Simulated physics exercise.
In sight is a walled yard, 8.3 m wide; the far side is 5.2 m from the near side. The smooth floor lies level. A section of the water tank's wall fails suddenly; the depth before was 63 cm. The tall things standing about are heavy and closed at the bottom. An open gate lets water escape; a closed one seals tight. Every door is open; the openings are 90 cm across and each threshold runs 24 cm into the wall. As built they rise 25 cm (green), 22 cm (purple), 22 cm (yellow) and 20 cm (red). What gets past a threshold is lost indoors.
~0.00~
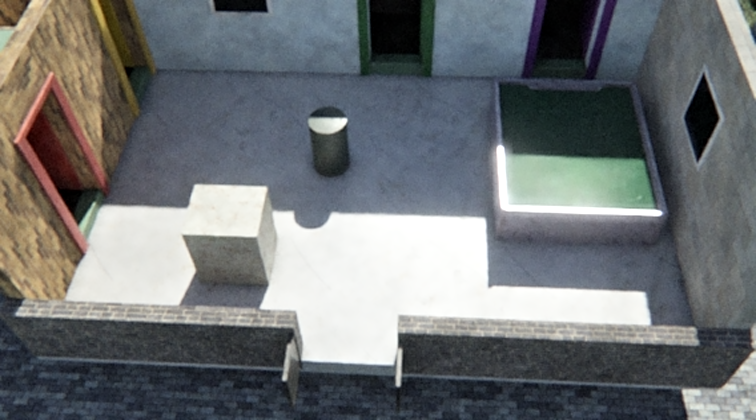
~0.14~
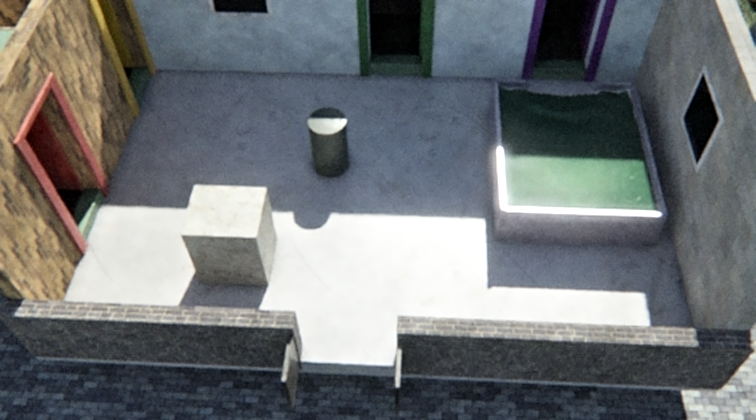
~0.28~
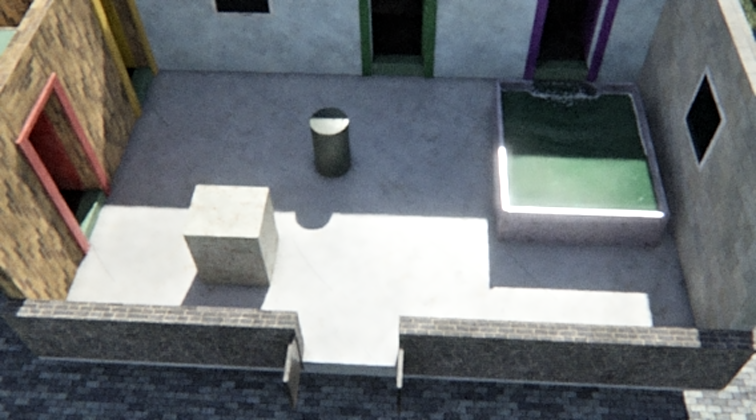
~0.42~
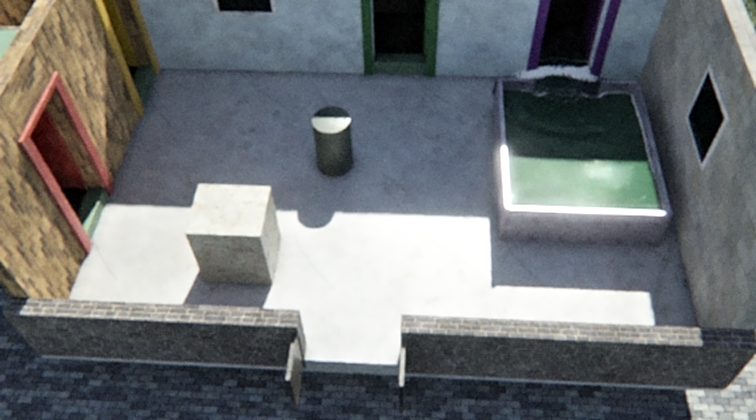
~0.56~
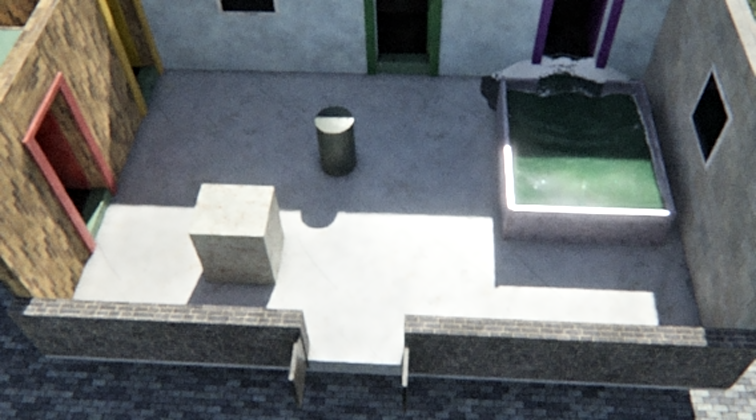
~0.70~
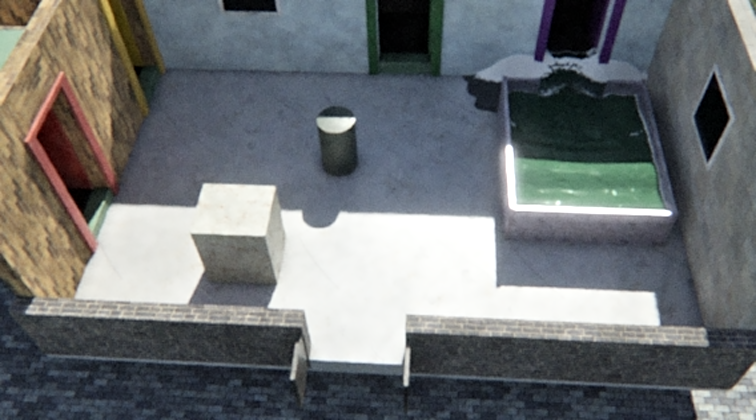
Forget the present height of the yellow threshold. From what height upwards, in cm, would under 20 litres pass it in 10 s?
Close to 7.5 cm is just enough.
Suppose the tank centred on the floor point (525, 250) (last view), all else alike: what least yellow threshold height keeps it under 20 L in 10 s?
Some 11.5 cm.
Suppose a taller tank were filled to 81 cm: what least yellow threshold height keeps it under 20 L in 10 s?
Some 9.5 cm.
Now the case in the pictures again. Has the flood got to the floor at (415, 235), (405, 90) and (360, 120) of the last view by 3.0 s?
In turn: Still dry, flooded, wet.
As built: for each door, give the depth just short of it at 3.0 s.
In cm: Green 5, purple 36, yellow 0, red 0.
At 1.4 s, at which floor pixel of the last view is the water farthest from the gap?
At about (367, 79).
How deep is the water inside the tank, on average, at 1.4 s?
Some 48 cm.
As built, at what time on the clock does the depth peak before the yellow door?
Around 4.0 s.
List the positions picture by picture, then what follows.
The first frame shows the water tank at (573, 144) is whole and still, 63 cm deep; the yellow door at (127, 46) is dry.
In the second frame, the gap is on the far side, the front 0.3 m out at a hidden place; the back of the water tank holds 63 cm.
In the third frame, the gap is on the far side, the front 0.8 m out at a hidden place; the back of the water tank holds 63 cm.
In the fourth frame, the gap is on the far side, the front 1.1 m out at (551, 62); the back of the water tank holds 63 cm.
In the fifth frame, water pours out on the far side and has run 1.1 m, to (632, 80); about 12 cm deep outside, 63 cm at the back.
In the sixth frame, the gap is on the far side, the front 1.4 m out at (469, 76); the back of the water tank holds 63 cm; 5.4 m in a straight line remain to the yellow door at (137, 45).
After 1.4 s water covers 10 % of the floor, deepest (46 cm) near (559, 83); it has not reached the yellow door.
After 3.0 s water covers 40 % of the floor, deepest (36 cm) near (559, 83); it has not reached the yellow door.
After 10.0 s water covers 95 % of the floor, deepest (14 cm) near (637, 93); 7 cm at the yellow door, 0 litres in over its 22 cm threshold.
At the yellow door as built, the water arrived by 3.5 s and peaked near 12 cm at 4.2 s.
With a threshold of 7 cm, 27 litres would have come in within the 10 s; with 9 cm, 6 litres. So under 20 litres takes about 7.5 cm.
